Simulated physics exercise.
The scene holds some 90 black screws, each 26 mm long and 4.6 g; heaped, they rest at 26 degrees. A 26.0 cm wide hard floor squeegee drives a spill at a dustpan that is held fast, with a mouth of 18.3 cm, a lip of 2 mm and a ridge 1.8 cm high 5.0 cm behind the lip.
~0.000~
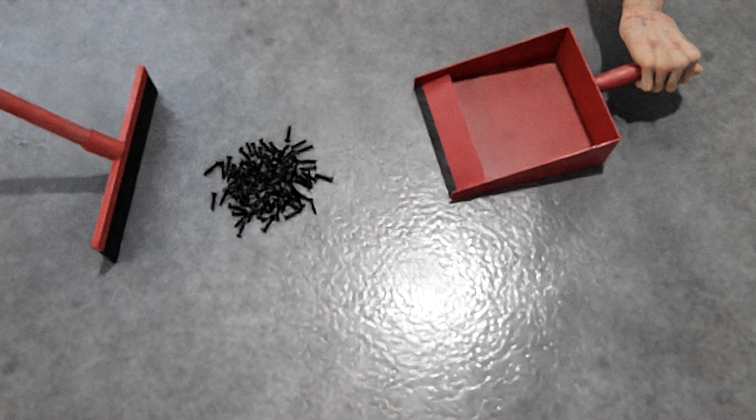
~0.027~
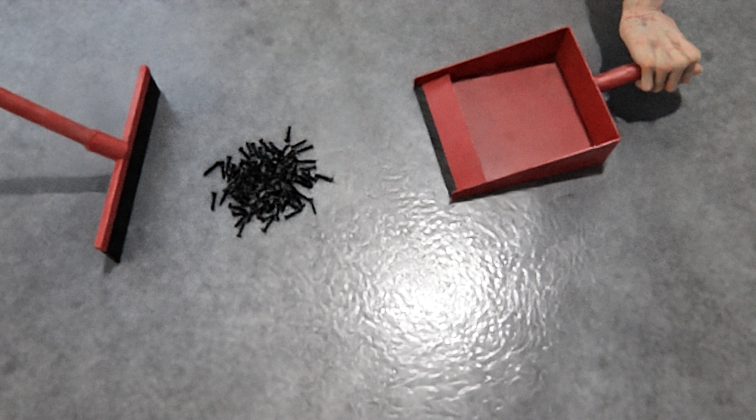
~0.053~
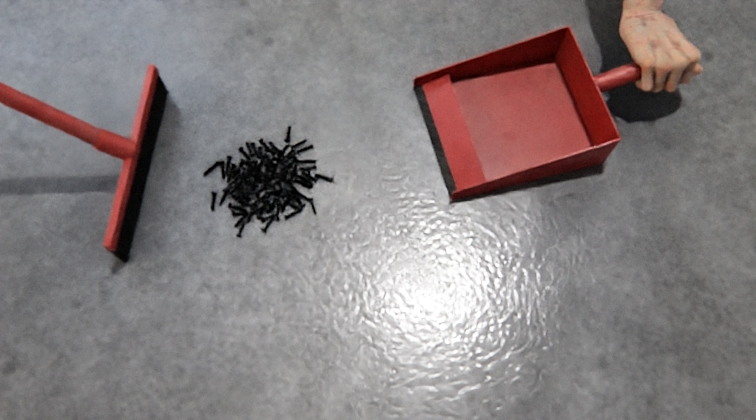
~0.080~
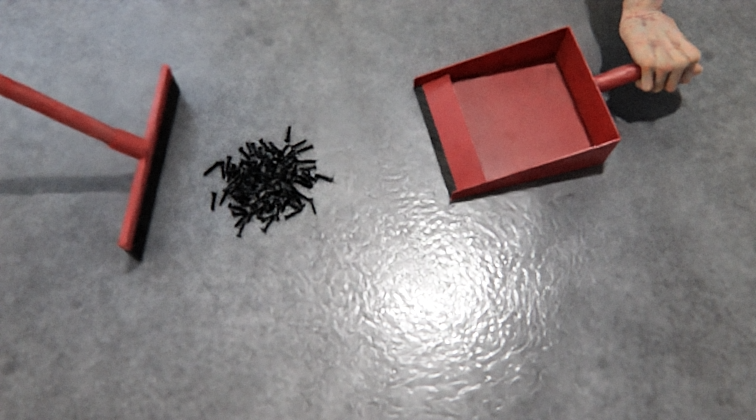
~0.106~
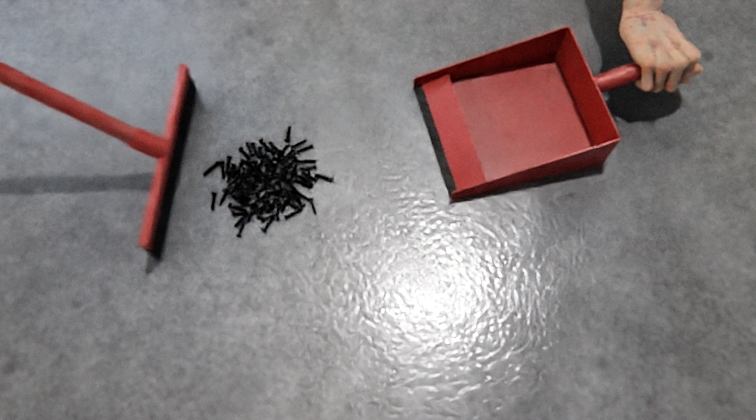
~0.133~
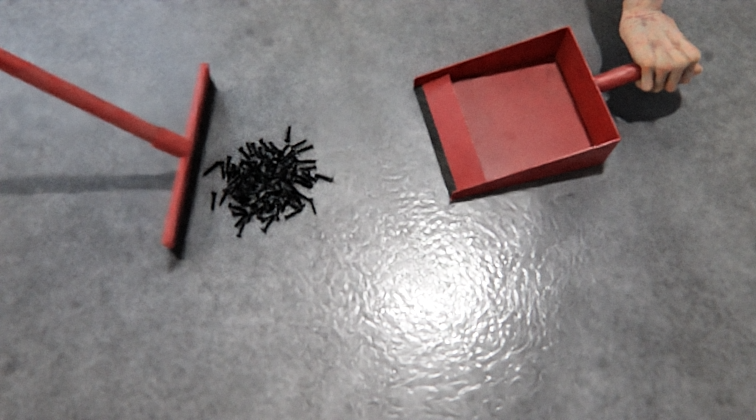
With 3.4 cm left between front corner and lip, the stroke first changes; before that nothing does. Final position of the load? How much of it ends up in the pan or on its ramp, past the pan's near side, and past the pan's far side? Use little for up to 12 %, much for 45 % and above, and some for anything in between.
Pan: Some; near side: Some; far side: Little.
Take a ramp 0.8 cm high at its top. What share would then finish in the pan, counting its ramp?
With that ramp, near 20 per cent.
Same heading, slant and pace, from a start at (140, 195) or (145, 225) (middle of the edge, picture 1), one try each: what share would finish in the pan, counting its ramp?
25 and 25 per cent, roughly.
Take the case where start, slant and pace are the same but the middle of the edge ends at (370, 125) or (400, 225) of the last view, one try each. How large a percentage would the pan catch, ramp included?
Around 10 per cent, and around 5 per cent.
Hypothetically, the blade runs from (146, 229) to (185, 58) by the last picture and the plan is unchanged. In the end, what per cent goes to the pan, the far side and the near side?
Pan 0; far 0; near 5.
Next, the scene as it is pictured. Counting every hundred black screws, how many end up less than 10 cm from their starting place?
I'd estimate roughly 0 per cent.
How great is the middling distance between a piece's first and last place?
It comes to some 24 cm.
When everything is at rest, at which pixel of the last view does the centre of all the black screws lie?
Roughly pixel (441, 183).
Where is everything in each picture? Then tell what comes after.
Blade from (99, 247) to (143, 72), moved 0.0 cm, 0 of the pieces shifted so far; middle of the pieces at (263, 180); pan at (519, 121), in the first frame.
Blade from (102, 247) to (146, 72), moved 0.4 cm, 0 of the pieces shifted so far; middle of the pieces at (263, 180), in the second frame.
Blade from (111, 246) to (154, 72), moved 1.4 cm, 0 of the pieces shifted so far; middle of the pieces at (263, 180), in the third frame.
Blade from (126, 246) to (167, 72), moved 3.3 cm, 0 of the pieces shifted so far; middle of the pieces at (263, 180), in the fourth frame.
Blade from (146, 245) to (185, 71), moved 5.7 cm, 0 of the pieces shifted so far; middle of the pieces at (263, 180), in the fifth frame.
Blade from (169, 244) to (206, 70), moved 8.5 cm, 0 of the pieces shifted so far; middle of the pieces at (263, 180); pan at (519, 121). Its pace works out near 1.02 m/s, heading 12 degrees towards the viewer's side, in the sixth frame.
After 0.27 s, middle of the blade 18 cm from the lip; 0 % over the lip, far side 0 %, near side 5 %.
Then, at 0.35 s, middle of the blade 11 cm from the lip; 0 % over the lip, far side 0 %, near side 20 %.
After 0.58 s, middle of the blade 8 cm from the lip; 25 % over the lip, far side 0 %, near side 40 %.
By 1.5 s all is still; pan 20 %, near side 40 %, far side 0 %, in front of the lip or behind the blade 40 %.
